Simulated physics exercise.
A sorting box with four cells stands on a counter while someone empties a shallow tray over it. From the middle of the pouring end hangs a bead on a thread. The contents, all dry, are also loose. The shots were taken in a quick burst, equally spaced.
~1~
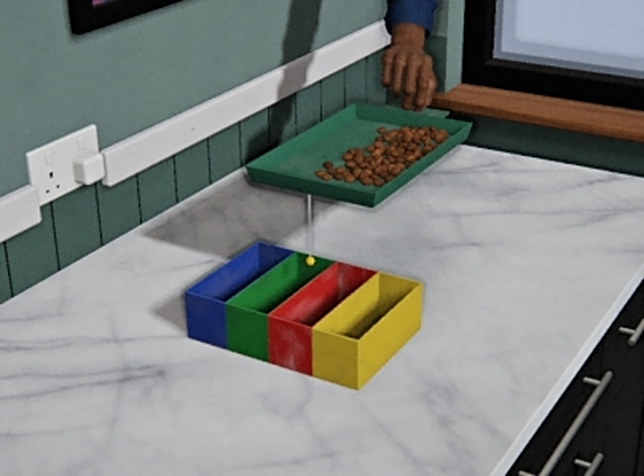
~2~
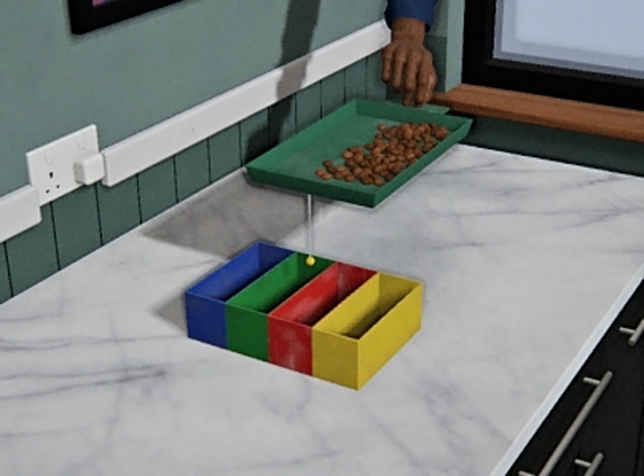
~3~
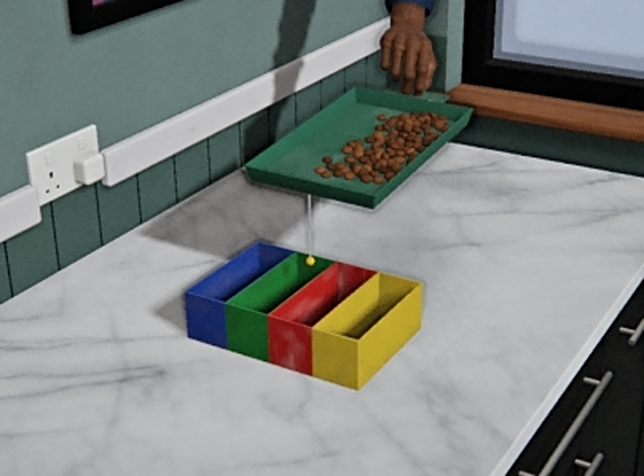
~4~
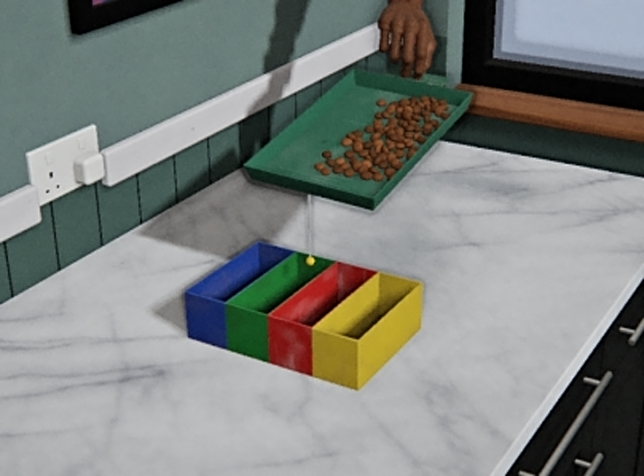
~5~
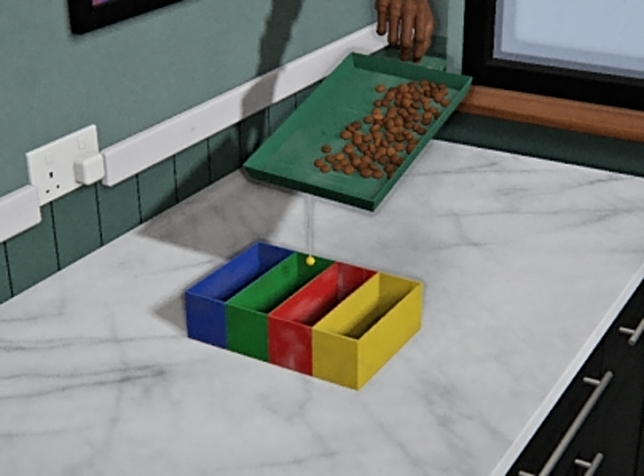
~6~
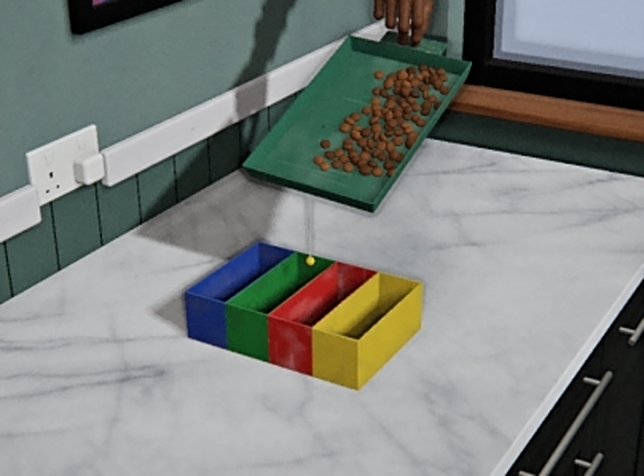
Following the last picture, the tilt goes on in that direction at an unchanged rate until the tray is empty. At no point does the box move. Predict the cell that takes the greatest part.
I would say the red cell.
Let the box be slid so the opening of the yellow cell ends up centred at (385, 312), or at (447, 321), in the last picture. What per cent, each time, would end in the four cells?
Roughly 100 %, then roughly 90 %.
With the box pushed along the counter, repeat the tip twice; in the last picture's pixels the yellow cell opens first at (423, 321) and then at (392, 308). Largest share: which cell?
Case A: The cell in green; case B: The red cell.
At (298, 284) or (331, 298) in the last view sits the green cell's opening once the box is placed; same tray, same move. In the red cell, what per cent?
Trial 1 around 60 percent, trial 2 around 20 percent.
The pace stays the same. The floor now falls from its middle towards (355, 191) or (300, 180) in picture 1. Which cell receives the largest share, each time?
First try: The yellow cell; second try: The blue cell.
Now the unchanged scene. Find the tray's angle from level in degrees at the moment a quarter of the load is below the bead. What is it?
Roughly 85 degrees from level.
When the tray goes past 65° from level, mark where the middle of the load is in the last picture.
The middle of the pieces shows up near (350, 179).
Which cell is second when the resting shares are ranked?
It's yellow.
Shortly afterwards, tray tipped steeply; all but a few on the tray; a little falling or outside the box.
Next, tray tipped past a quarter turn; near a third on the tray; near a third in the red cell; near a quarter in the yellow cell; a little in the green cell; only a few falling or outside the box.
Some moments later, tray tipped past a quarter turn; near half in the red cell; near a third in the yellow cell; a little in the green cell.
In the end, tray tipped past a quarter turn; near half in the red cell; near a third in the yellow cell; a little in the green cell; none at all in the blue cell.
